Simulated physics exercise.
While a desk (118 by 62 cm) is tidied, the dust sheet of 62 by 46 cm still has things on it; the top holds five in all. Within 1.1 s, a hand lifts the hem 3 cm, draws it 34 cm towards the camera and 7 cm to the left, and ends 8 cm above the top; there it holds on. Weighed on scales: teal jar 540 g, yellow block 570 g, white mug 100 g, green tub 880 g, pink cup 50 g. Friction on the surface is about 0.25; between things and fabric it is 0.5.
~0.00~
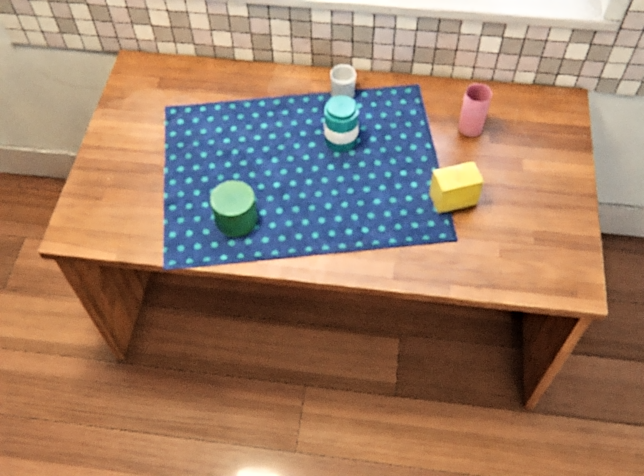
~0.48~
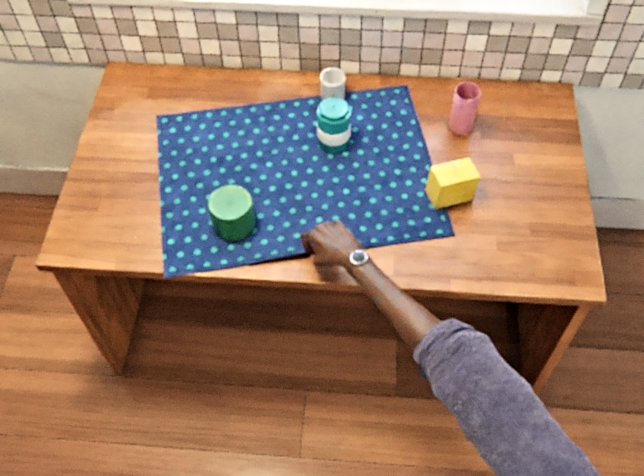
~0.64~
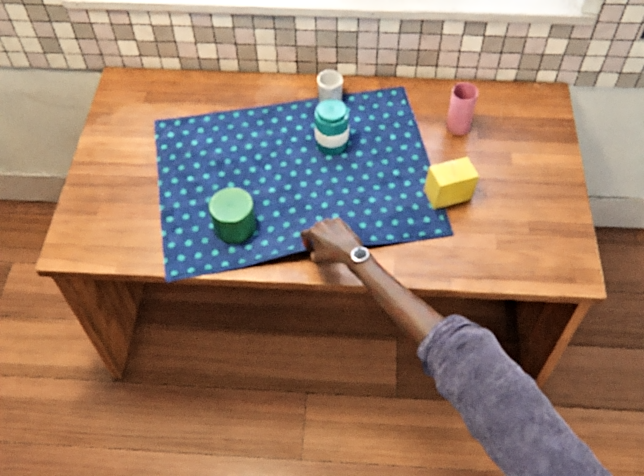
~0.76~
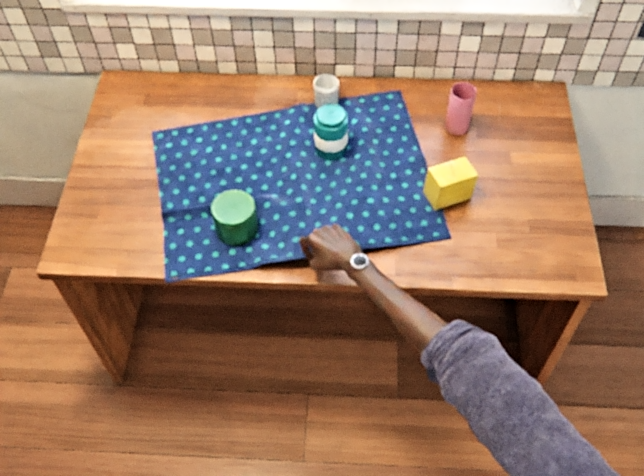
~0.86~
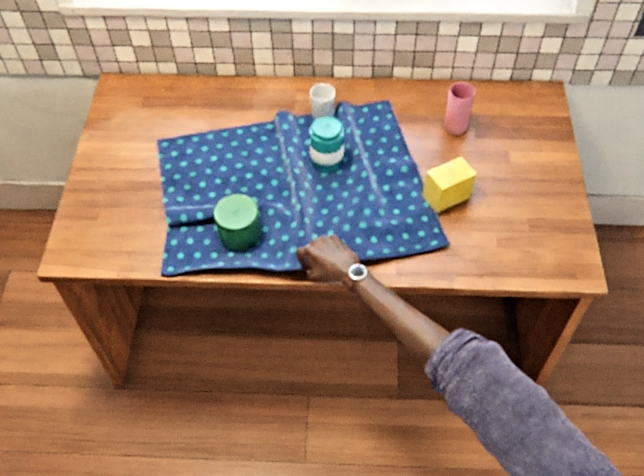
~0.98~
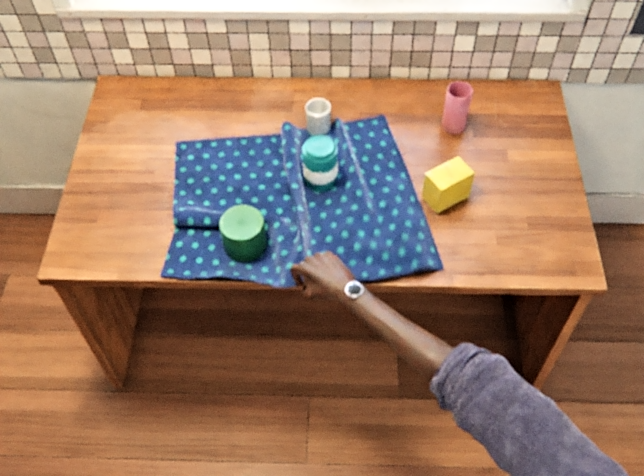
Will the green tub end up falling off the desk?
Yes. Outcome: Off it.
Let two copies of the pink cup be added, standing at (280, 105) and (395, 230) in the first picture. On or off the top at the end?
In that order: Remains, goes over.
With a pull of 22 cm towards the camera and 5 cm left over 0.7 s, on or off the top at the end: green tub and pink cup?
Result - green tub: Gone, pink cup: Still on top.
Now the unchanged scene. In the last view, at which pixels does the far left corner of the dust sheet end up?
It ends up approximately at (144, 247).
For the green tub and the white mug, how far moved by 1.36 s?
Estimate: Green tub near 25 cm, white mug near 20 cm.
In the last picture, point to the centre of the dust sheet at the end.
I'd say it sits around (227, 319) in the last picture.
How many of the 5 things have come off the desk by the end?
The count is 2.
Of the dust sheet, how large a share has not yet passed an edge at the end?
I'd say close to 15 per cent of it.
By 1.2 s, 80 % of the dust sheet is still over the top; green tub 12 cm off its start, teal jar 21 cm off its start, white mug 17 cm off its start.
By 1.4 s, 55 % of the dust sheet is still over the top; green tub 23 cm off its start, teal jar 32 cm off its start, white mug 21 cm off its start.
By 1.5 s, 35 % of the dust sheet is still over the top; green tub over the edge, teal jar 39 cm off its start at (313, 254), white mug 22 cm off its start at (322, 149).
By 1.7 s, 25 % of the dust sheet is still over the top; green tub over the edge, teal jar on its side, 49 cm off its start, white mug 22 cm off its start.
By 3.3 s, 15 % of the dust sheet is still over the top; green tub over the edge, teal jar over the edge, white mug 22 cm off its start at (322, 149).
